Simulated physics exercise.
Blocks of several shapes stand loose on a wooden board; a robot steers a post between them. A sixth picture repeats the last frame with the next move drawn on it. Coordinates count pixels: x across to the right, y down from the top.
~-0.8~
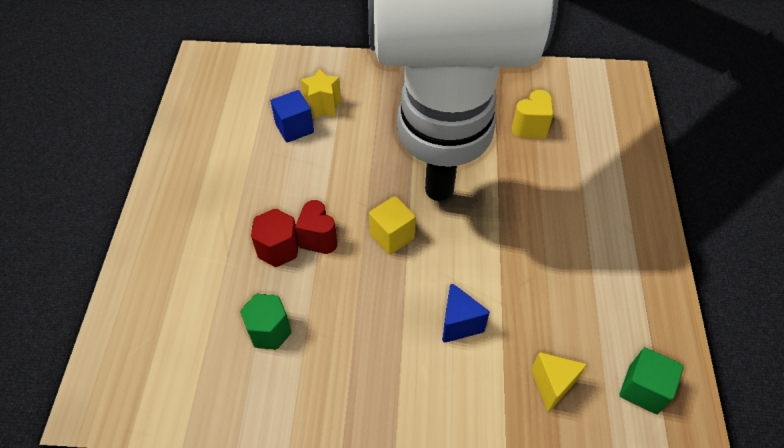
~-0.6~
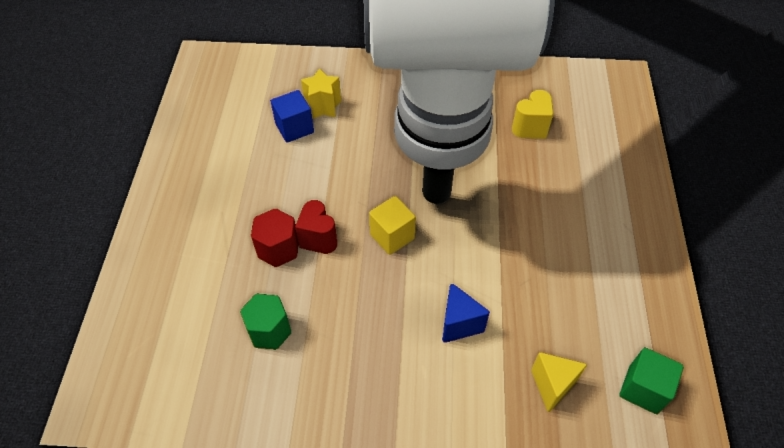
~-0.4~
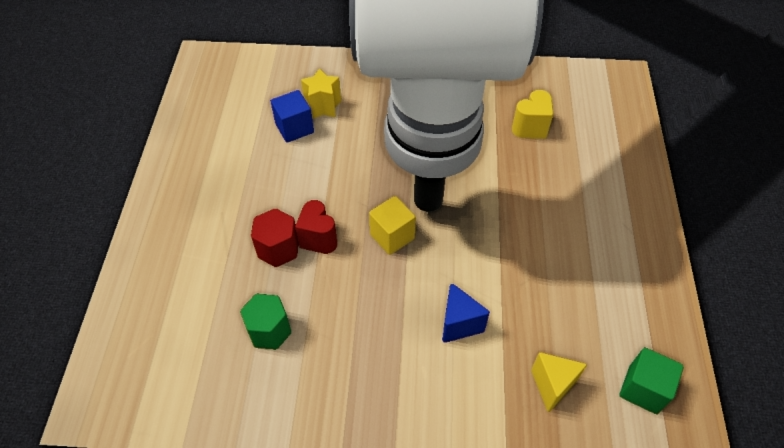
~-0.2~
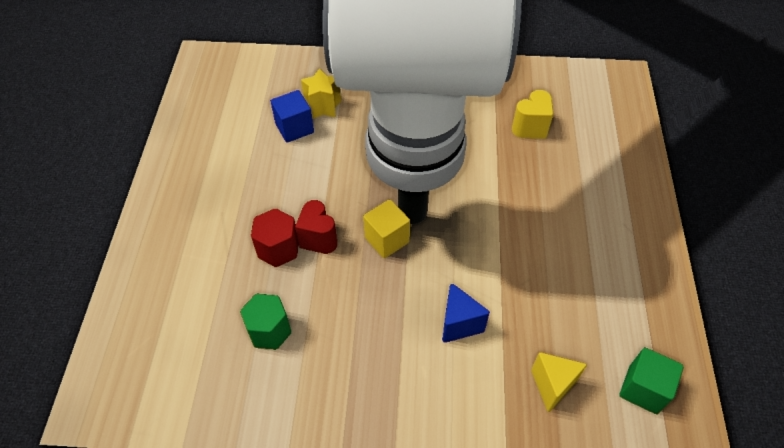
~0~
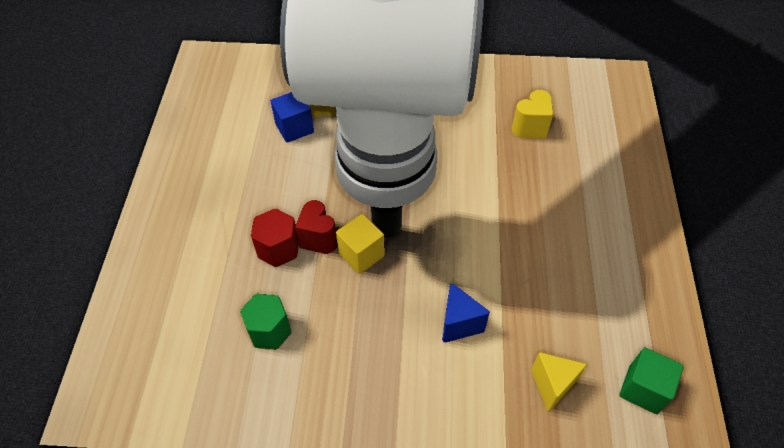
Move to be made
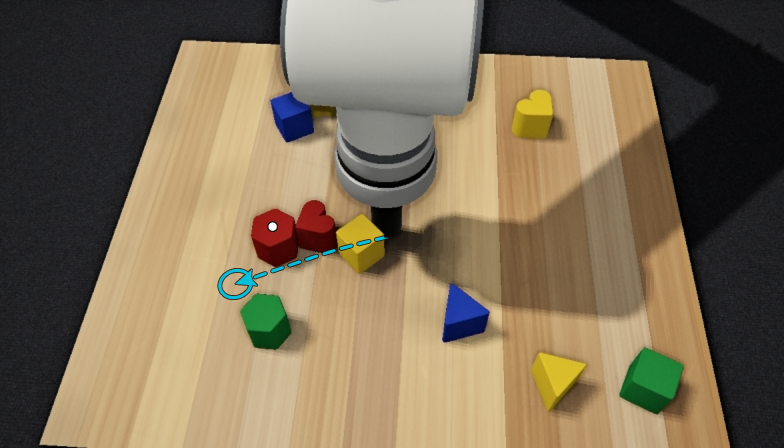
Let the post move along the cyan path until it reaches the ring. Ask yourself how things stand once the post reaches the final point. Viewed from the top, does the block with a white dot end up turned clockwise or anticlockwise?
Its rotation is counterclockwise.
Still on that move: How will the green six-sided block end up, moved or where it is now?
If the post follows that path, the green six-sided block stays in its place.
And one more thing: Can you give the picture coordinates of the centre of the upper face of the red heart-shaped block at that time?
The middle of its upper face will lie at (286, 217).
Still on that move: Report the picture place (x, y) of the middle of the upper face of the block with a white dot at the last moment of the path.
Around pixel (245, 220).
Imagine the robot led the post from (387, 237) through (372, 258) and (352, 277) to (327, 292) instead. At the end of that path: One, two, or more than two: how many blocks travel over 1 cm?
Here I'd predict a lone block moving more than 1 cm.
The drawn path runs from (387, 237) by way of (337, 250) and (287, 266) to (236, 284); the dot is on the red six-sided block.
What follows on the original path. One third of the way, post (335, 240); red six-sided block (260, 225), turned 15° anticlockwise; red heart-shaped block (302, 216), turned 20° clockwise; yellow square (324, 257), turned 30° anticlockwise.
Two thirds of the way, post (283, 257); red six-sided block (245, 221), turned 50° anticlockwise; red heart-shaped block (286, 217), turned 100° clockwise; yellow square (313, 266), turned 70° anticlockwise.
At the end, post (232, 275); green six-sided block not moved; red six-sided block (245, 221), turned 50° anticlockwise; red heart-shaped block (286, 217), turned 100° clockwise; yellow square (313, 266), turned 70° anticlockwise.
